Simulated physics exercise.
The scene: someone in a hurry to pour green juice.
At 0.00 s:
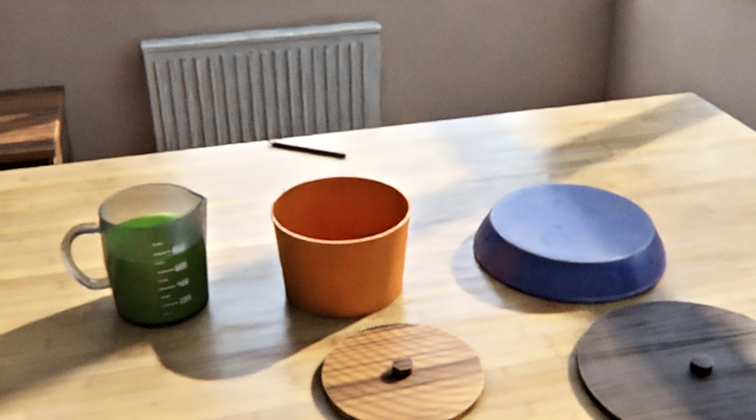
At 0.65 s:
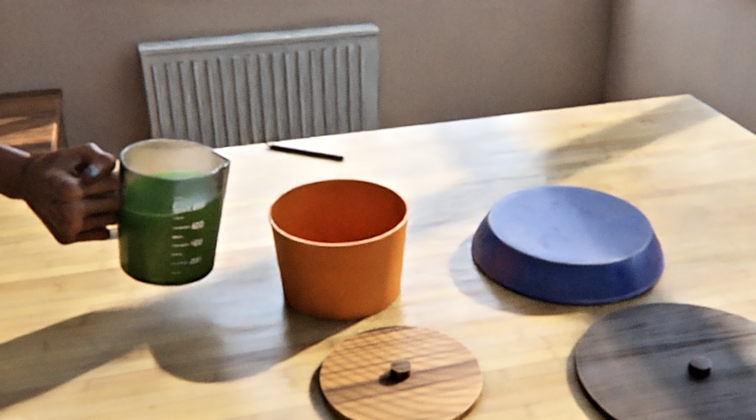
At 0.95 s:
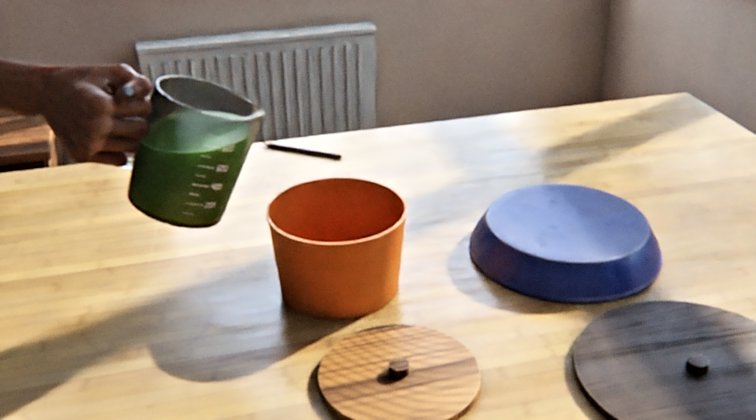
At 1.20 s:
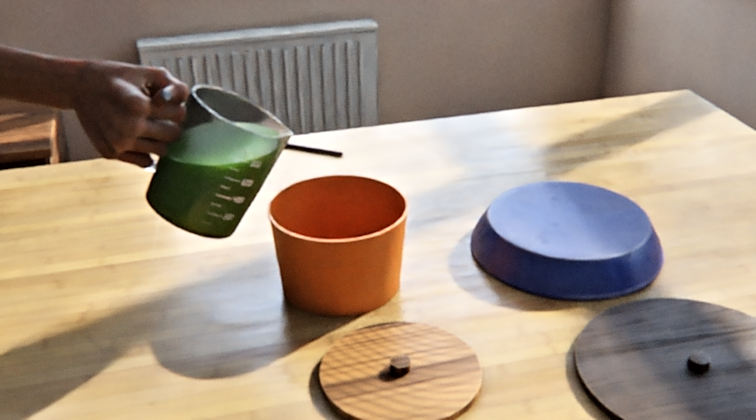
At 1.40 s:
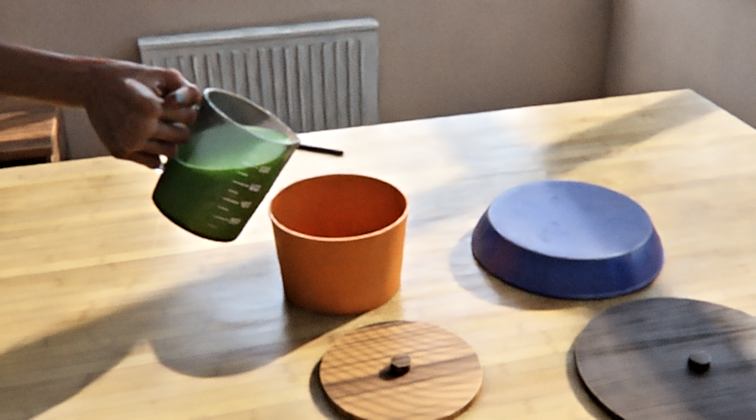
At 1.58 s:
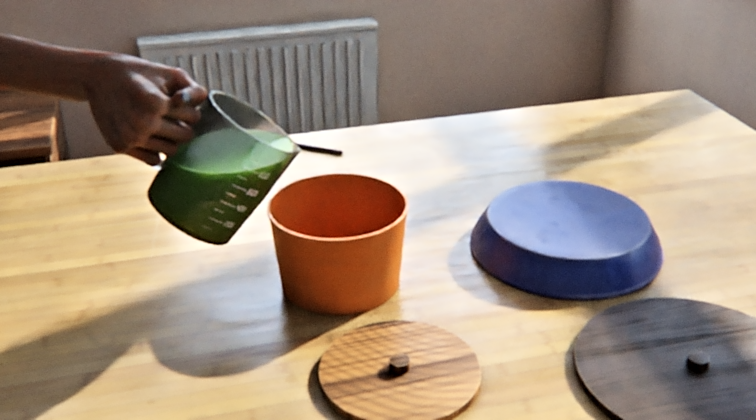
A hand enters from the left, lifts a clear measuring jug of green liquid by its handle, carries it rightward and tilts it steadily, then more slowly, toward an open orange tub. An upturned blue dish sits right of the tub, with two round lids, light and dark, in front. The nearly still camera looks down on a sunlit wooden table before a white radiator.
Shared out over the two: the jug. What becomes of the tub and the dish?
The tub keeps it I expect; the dish sends it away I expect.
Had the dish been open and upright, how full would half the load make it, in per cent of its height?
Close to 30 out of a hundred.
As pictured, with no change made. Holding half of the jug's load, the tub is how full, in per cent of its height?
20 %.
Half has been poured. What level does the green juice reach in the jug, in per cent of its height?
35 per cent, roughly.
After 2.3 s, the green juice goes into the tub.
After 3.2 s, it runs off the upturned base of the dish.
After 4.6 s, the tub has its share inside; the dish is empty, in a puddle.
